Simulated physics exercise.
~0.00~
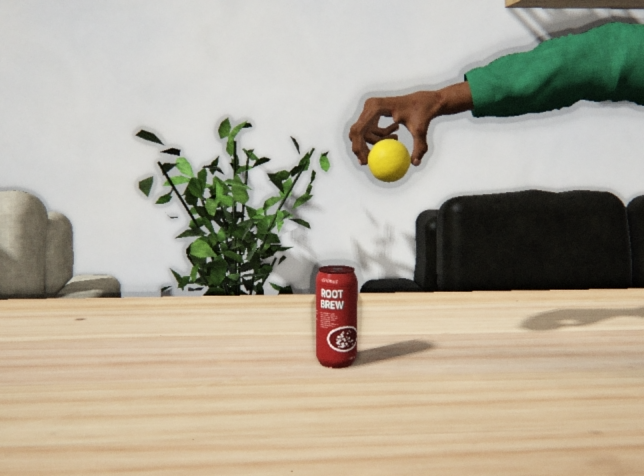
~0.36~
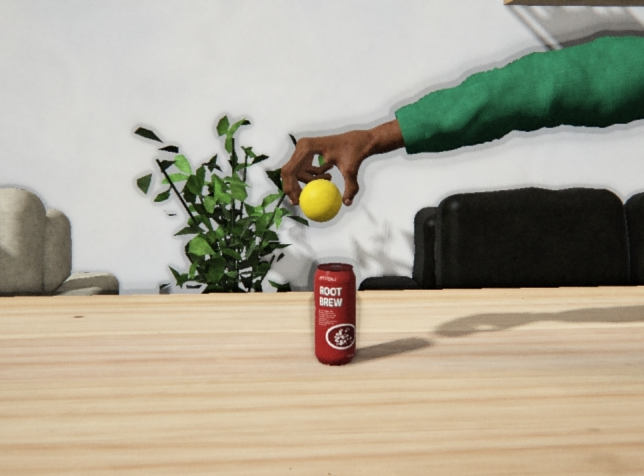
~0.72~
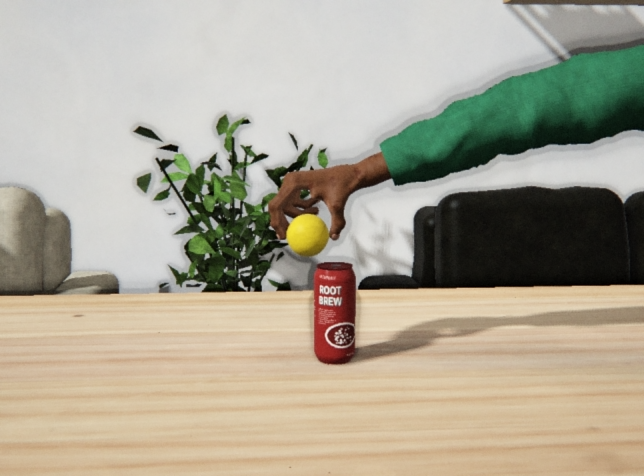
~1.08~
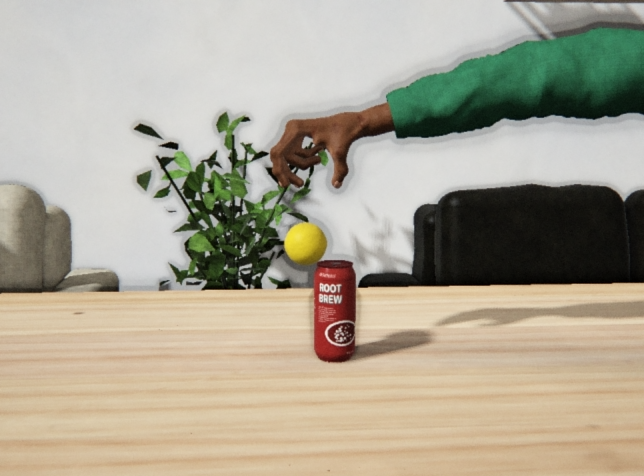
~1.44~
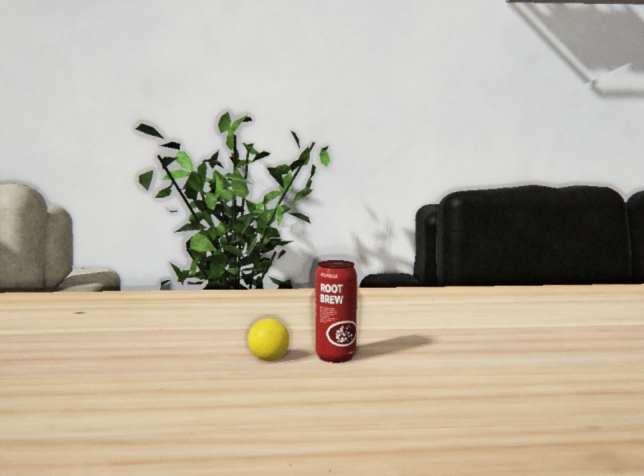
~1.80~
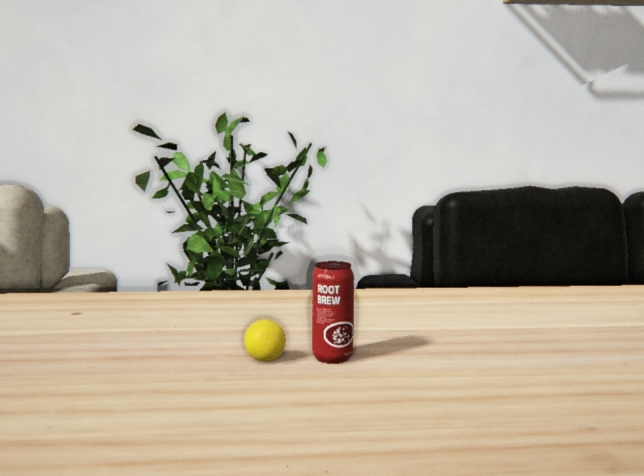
A yellow lemon, held in the fingertips of a hand in a green sleeve, travels left and downward toward a red can standing on a light wooden table. The hand lowers it beside the can's upper left edge, then lets go and draws back. The lemon fails to balance there and drops off the left side of the can. With the hand gone from view, it comes down onto the tabletop. It ends up resting on the wood just left of the can, which still stands upright in its original place.
